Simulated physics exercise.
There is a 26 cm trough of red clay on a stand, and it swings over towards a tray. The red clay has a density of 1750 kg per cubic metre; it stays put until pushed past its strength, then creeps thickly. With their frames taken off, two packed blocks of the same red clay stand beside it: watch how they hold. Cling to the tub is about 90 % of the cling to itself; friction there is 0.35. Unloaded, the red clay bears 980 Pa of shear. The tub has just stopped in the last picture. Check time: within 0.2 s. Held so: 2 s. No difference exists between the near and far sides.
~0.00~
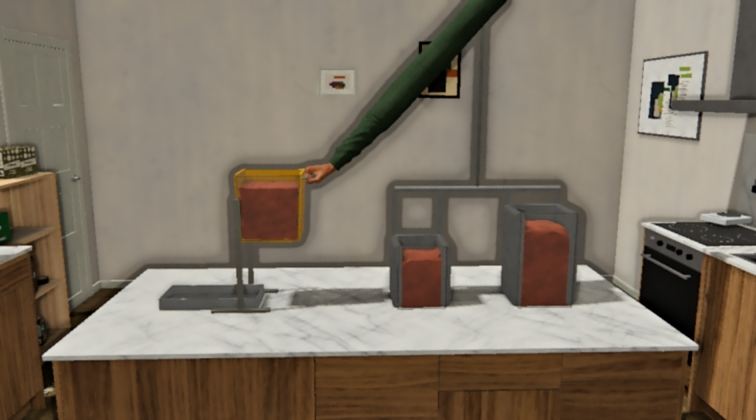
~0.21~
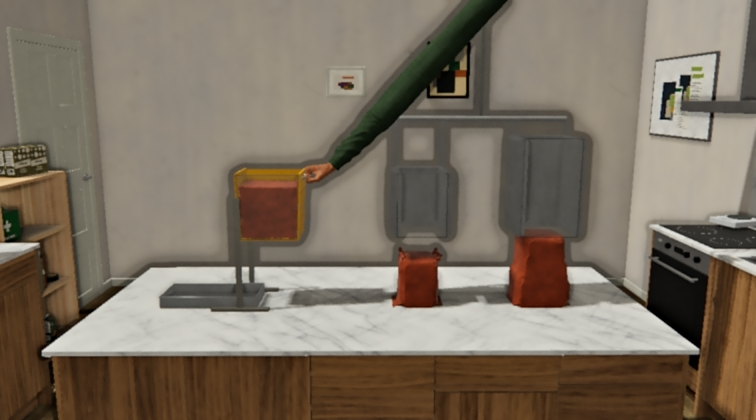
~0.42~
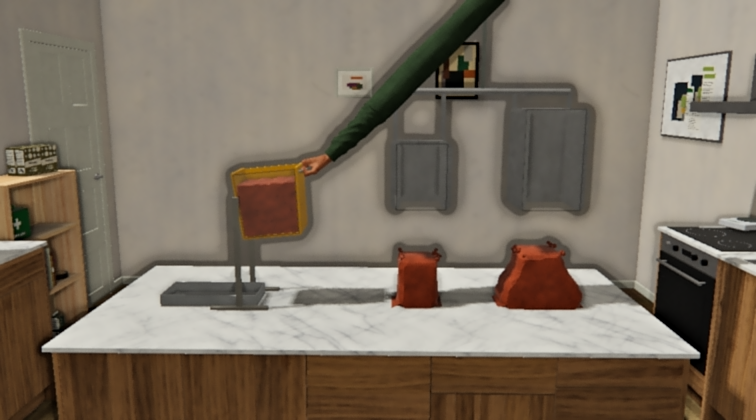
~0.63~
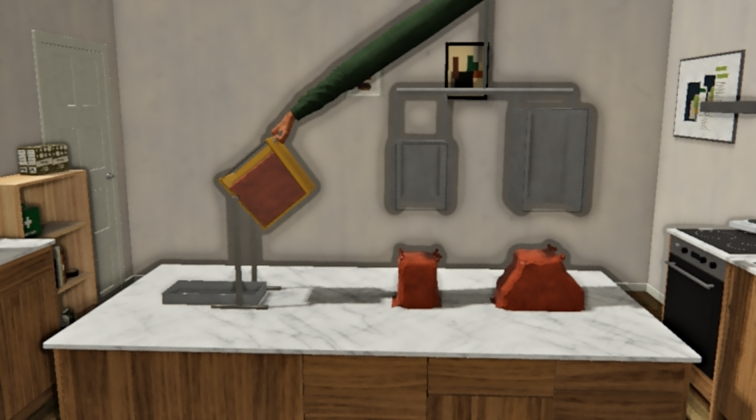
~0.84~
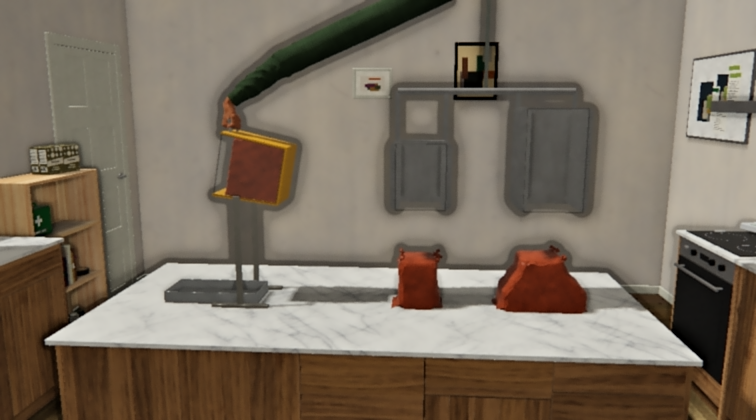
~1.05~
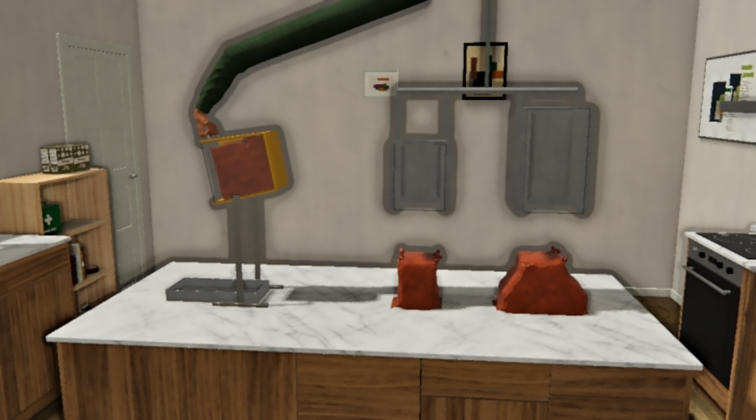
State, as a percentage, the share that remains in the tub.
53 %.
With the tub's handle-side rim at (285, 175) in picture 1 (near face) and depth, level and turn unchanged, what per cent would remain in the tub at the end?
I'd say around 100 percent would remain in the tub at the end.
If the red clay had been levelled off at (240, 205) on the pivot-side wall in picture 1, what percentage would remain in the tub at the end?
It would be close to 55 percent.
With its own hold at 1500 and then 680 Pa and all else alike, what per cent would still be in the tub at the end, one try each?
Result: 100 % for the first case, 40 % for the second.
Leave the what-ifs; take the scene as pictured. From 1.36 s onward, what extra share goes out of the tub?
Around 35 % of the whole load.
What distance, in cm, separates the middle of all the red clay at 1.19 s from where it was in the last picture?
Roughly 2 centimetres.
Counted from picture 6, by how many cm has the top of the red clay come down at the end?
Roughly 0 cm.
After 1.19 s, the tub is at 101 degrees and holds 100 %.
After 1.36 s, the tub is at 101 degrees and holds 86 %.
After 1.53 s, the tub is at 101 degrees and holds 68 %.
After 1.70 s, the tub is at 101 degrees and holds 57 %.
After 3.05 s, at the end, the tub is at 101 degrees and holds 53 %.
